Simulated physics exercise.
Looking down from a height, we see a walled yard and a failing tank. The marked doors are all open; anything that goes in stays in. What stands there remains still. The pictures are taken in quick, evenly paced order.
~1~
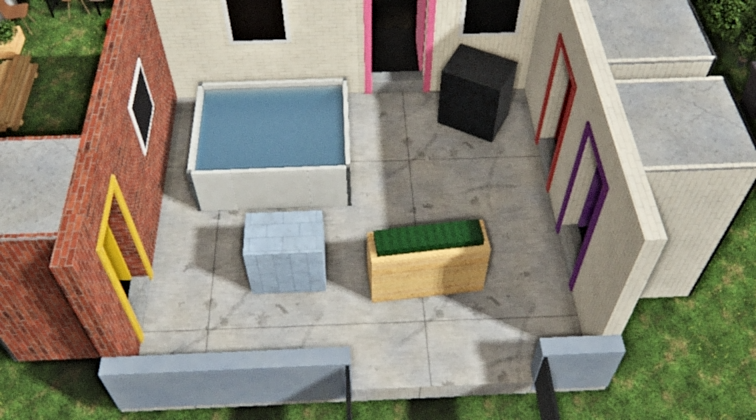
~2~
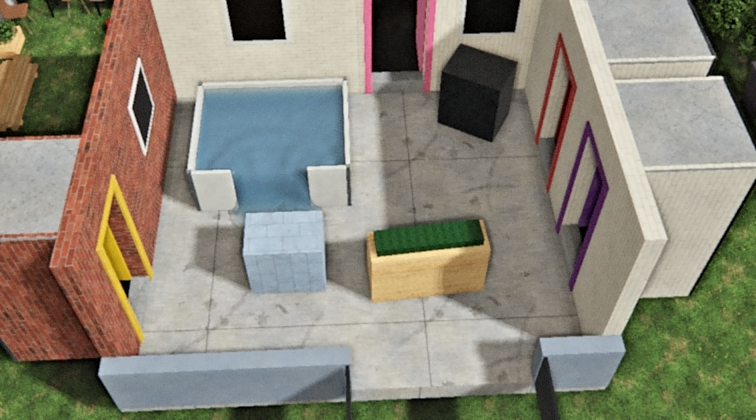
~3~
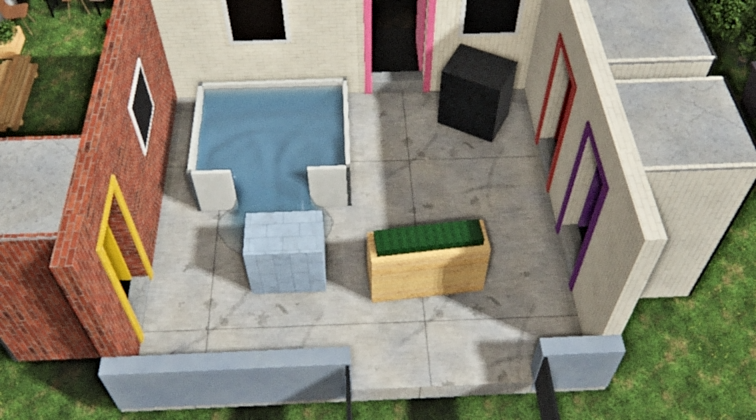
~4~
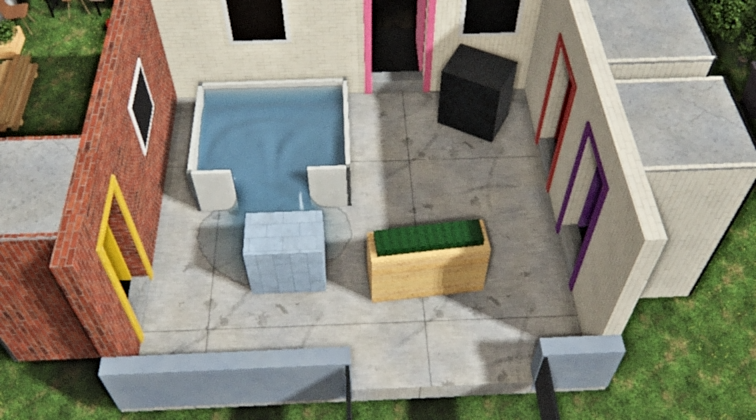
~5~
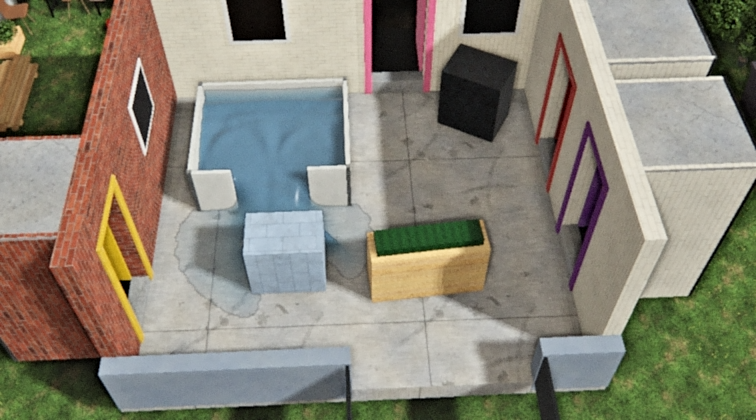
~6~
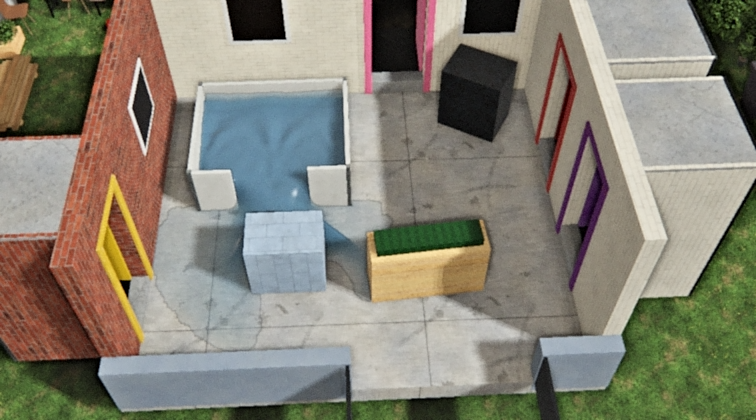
Water pours through a gap in the front wall of a white tank and spreads over the grey paving of a walled yard, seen from high above by a still camera. A pale blue block stands before the gap, with a green-topped tan planter and black box to the right, and yellow, pink, red and purple doorways around. The water, at first still behind an unbroken wall, runs out around the block and spreads thinly toward the viewer and the yellow doorway.
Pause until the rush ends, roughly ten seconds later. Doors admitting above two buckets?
In order: The yellow door breaks the limit for sure; the red door respects the limit for sure; the pink door respects the limit for sure; the purple door respects the limit for sure.
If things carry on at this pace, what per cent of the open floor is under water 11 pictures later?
60 %, roughly.
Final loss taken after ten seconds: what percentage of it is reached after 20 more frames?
Around 30 per cent.
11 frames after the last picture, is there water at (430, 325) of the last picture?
I'd say bone-dry there.
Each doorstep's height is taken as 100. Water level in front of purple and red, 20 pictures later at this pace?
I'd say around 50 and 100 in a hundred.
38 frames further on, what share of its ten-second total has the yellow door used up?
I'd put it at 100 percent.
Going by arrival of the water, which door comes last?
I'd go with the pink one.
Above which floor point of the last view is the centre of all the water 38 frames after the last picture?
Centre point: Around (357, 212).
A moment on, water covers 35 % of the floor; the yellow door under two buckets in, the red door not reached, the pink door not reached, the purple door not reached.
Next, water covers 60 % of the floor; the yellow door over two buckets in, the red door wet at the sill, nothing in, the pink door not reached, the purple door wet at the sill, nothing in.
Then, water covers 80 % of the floor; the yellow door far over two buckets in, the red door under two buckets in, the pink door not reached, the purple door under two buckets in.
Later, water covers 95 % of the floor; the yellow door far over two buckets in, the red door under two buckets in, the pink door wet at the sill, nothing in, the purple door under two buckets in.
In the end, water covers 95 % of the floor; the yellow door far over two buckets in, the red door under two buckets in, the pink door wet at the sill, nothing in, the purple door under two buckets in.
